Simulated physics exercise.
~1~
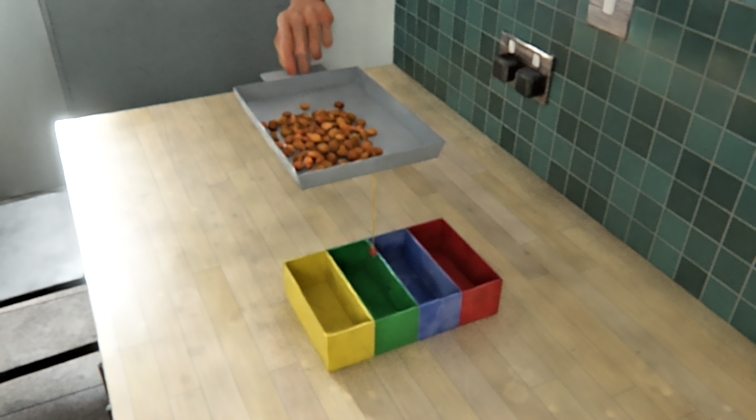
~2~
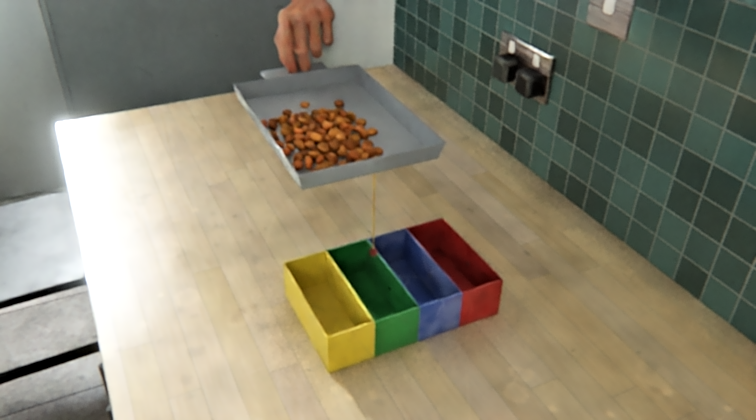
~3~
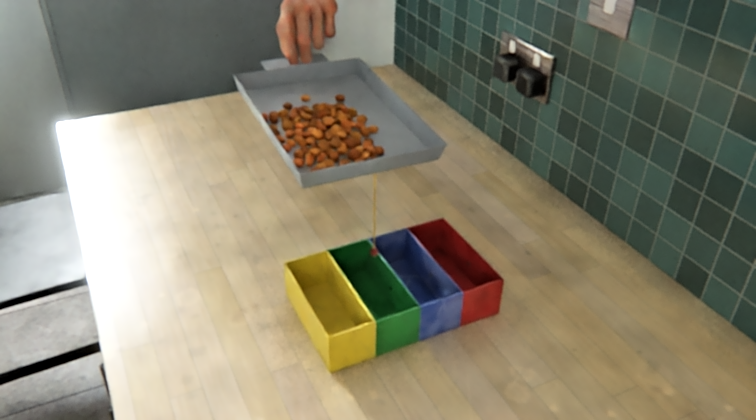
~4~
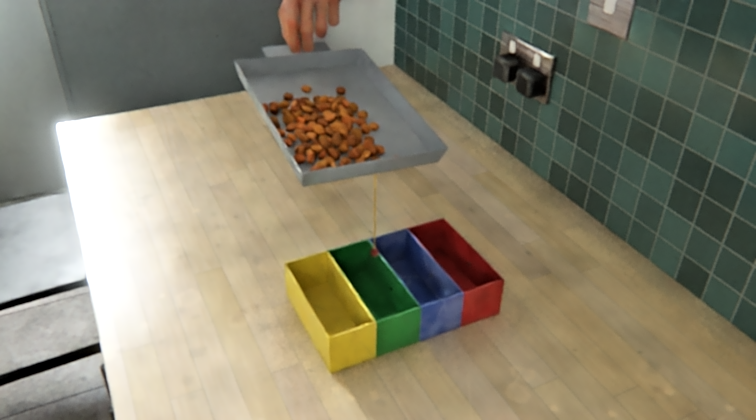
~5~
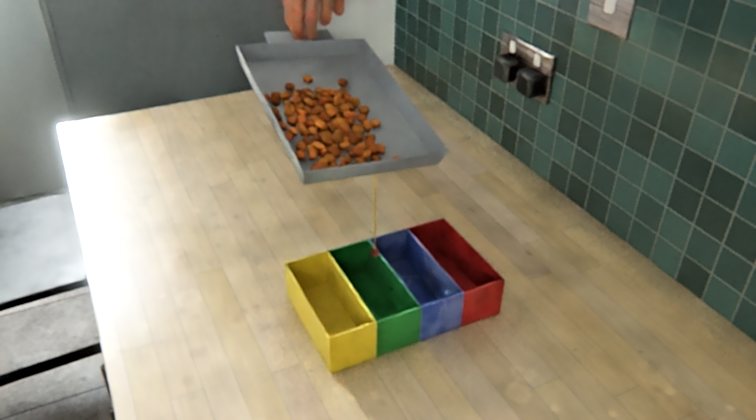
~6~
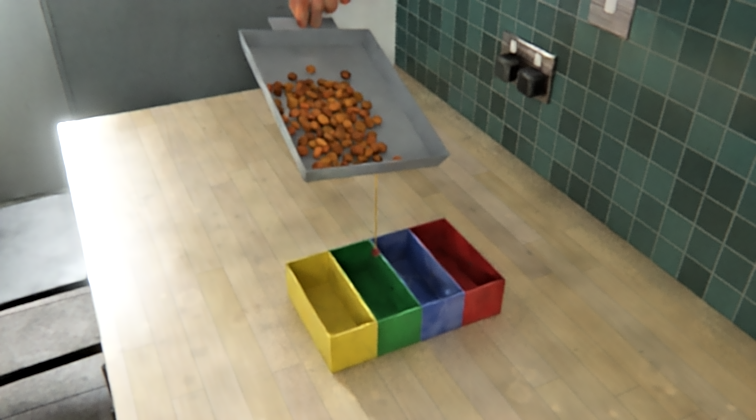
The footage shows a hand gradually raising the far end of a grey tray of small brown pieces above a box with yellow, green, blue and red cells, steepening the tray's slant while the box stays still.
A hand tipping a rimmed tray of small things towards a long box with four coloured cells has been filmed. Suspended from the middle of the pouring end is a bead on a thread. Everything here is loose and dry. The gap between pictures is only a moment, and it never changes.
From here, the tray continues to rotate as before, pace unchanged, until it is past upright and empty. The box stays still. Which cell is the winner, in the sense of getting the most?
Winner: Red.
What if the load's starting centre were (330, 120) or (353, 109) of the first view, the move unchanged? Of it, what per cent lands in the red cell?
First some 60, then 70 per cent.
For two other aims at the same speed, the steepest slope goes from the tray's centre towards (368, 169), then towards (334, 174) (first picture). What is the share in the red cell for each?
Around 10 percent for the first aim and around 0 percent for the second.
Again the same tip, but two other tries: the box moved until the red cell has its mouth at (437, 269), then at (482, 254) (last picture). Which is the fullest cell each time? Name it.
In the first case it's the red cell, in the second it's that blue cell.
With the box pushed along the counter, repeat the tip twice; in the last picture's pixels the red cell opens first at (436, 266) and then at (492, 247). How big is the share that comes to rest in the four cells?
About 80 in a hundred, then about 100 in a hundred.
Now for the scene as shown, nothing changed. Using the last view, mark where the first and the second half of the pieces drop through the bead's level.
First close to (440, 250), next close to (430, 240).
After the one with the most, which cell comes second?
The cell in blue.
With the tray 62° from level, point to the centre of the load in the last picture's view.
The load's middle is around (395, 143).
Soon, tray tipped steeply; nearly all on the tray; a stray few falling or outside the box.
A while on, tray tipped right over; about half on the tray; about a quarter in the red cell; a small part in the blue cell; a stray few in the green cell; a small part falling or outside the box.
Towards the end, tray tipped past a quarter turn; about half in the red cell; about a third in the blue cell; a small part in the green cell; a stray few falling or outside the box.
Finally, tray tipped past a quarter turn; about half in the red cell; about a third in the blue cell; a small part in the green cell; none in the yellow cell; a stray few outside the box.
